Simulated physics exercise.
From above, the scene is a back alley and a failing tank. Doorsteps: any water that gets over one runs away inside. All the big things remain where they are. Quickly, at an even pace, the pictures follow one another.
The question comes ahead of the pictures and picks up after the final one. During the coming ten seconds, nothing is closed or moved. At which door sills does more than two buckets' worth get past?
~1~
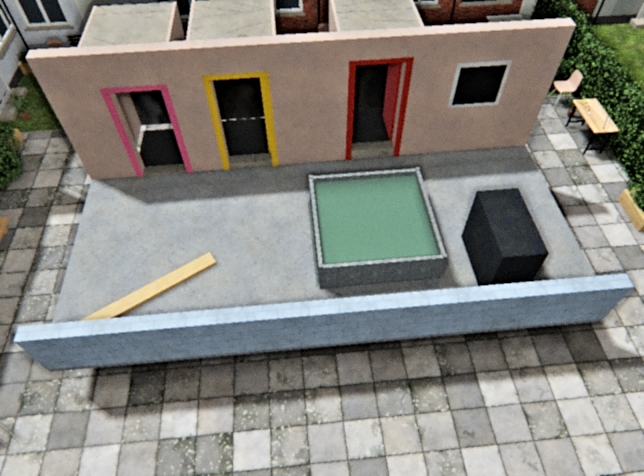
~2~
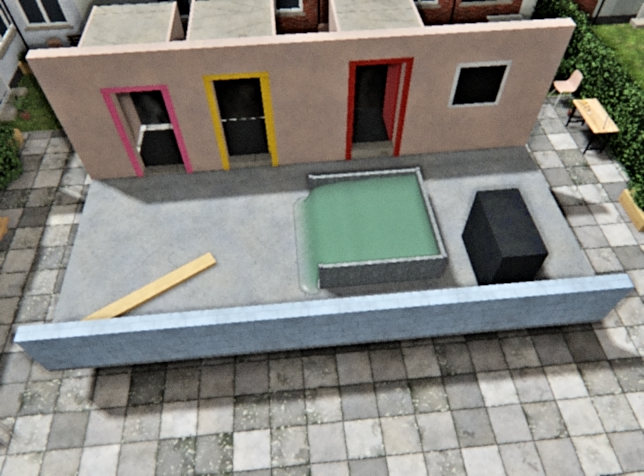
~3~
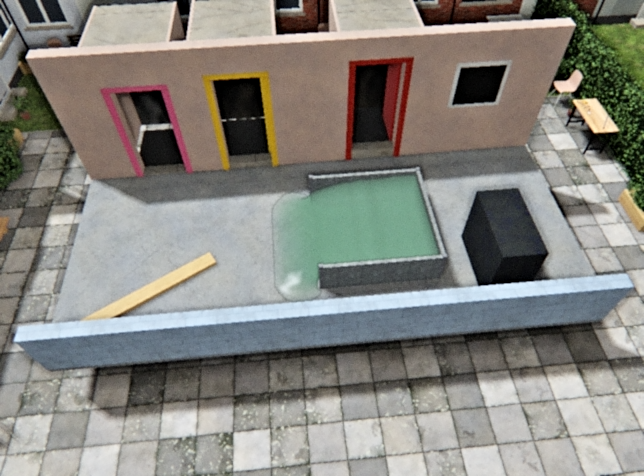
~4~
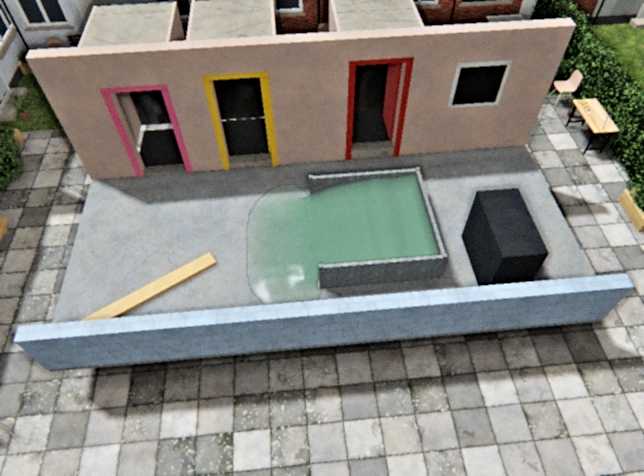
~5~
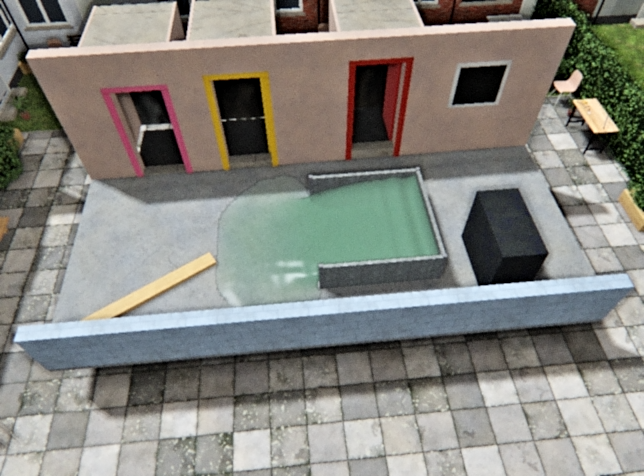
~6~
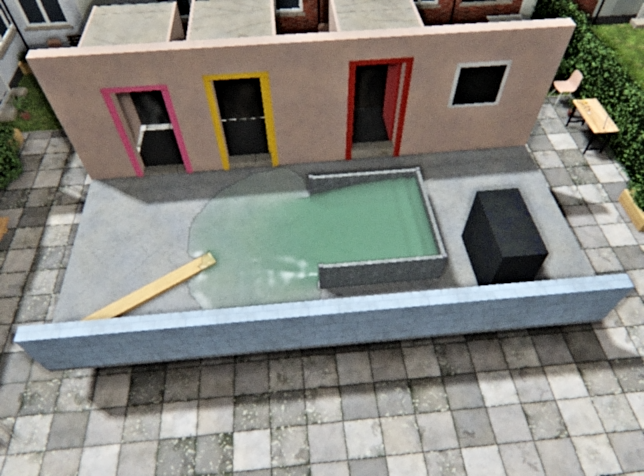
Outcome: The yellow door gets two buckets or fewer, the red door gets two buckets or fewer, the pink door gets over two buckets.
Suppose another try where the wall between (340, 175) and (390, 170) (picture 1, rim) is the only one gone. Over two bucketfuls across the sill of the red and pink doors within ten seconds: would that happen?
Well, the red door breaks the limit and the pink door doesn't reach it.
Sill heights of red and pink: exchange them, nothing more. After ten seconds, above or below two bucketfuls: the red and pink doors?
In turn, red comes in under, then pink comes in under.
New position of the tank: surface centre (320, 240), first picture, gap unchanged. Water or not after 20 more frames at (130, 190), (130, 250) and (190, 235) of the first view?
First spot gets drenched, second spot gets drenched, third spot gets drenched.
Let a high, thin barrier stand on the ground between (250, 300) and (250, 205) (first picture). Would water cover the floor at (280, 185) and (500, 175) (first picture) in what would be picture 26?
Submerged and spared, in that order.
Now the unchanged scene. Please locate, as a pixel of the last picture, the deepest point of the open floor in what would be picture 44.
Somewhere near (111, 323), I think.
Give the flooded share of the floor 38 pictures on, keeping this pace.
Roughly 50 per cent.
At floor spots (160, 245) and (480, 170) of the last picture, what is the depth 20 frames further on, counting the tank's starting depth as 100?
First 8 %, then 0 %.
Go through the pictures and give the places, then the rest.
The first frame shows the water tank at (373, 217) is whole and still.
In the second frame, water pours out at (318, 234) and has run to (317, 292).
In the third frame, the front is at (292, 195), out from the gap at (318, 235).
In the fourth frame, the front is at (270, 195), out from the gap at (318, 236).
In the fifth frame, water pours out at (318, 236) and has run to (225, 291).
In the sixth frame, water pours out at (318, 236) and has run to (191, 280).
A moment on, water covers 45 % of the floor; the yellow door wet at the sill, nothing in, the red door not reached, the pink door not reached.
Next, water covers 55 % of the floor; the yellow door wet at the sill, nothing in, the red door not reached, the pink door under two buckets in.
Then, water covers 55 % of the floor; the yellow door wet at the sill, nothing in, the red door not reached, the pink door over two buckets in.
Later, water covers 50 % of the floor; the yellow door wet at the sill, nothing in, the red door not reached, the pink door over two buckets in.
In the end, water covers 45 % of the floor; the yellow door wet at the sill, nothing in, the red door not reached, the pink door over two buckets in.
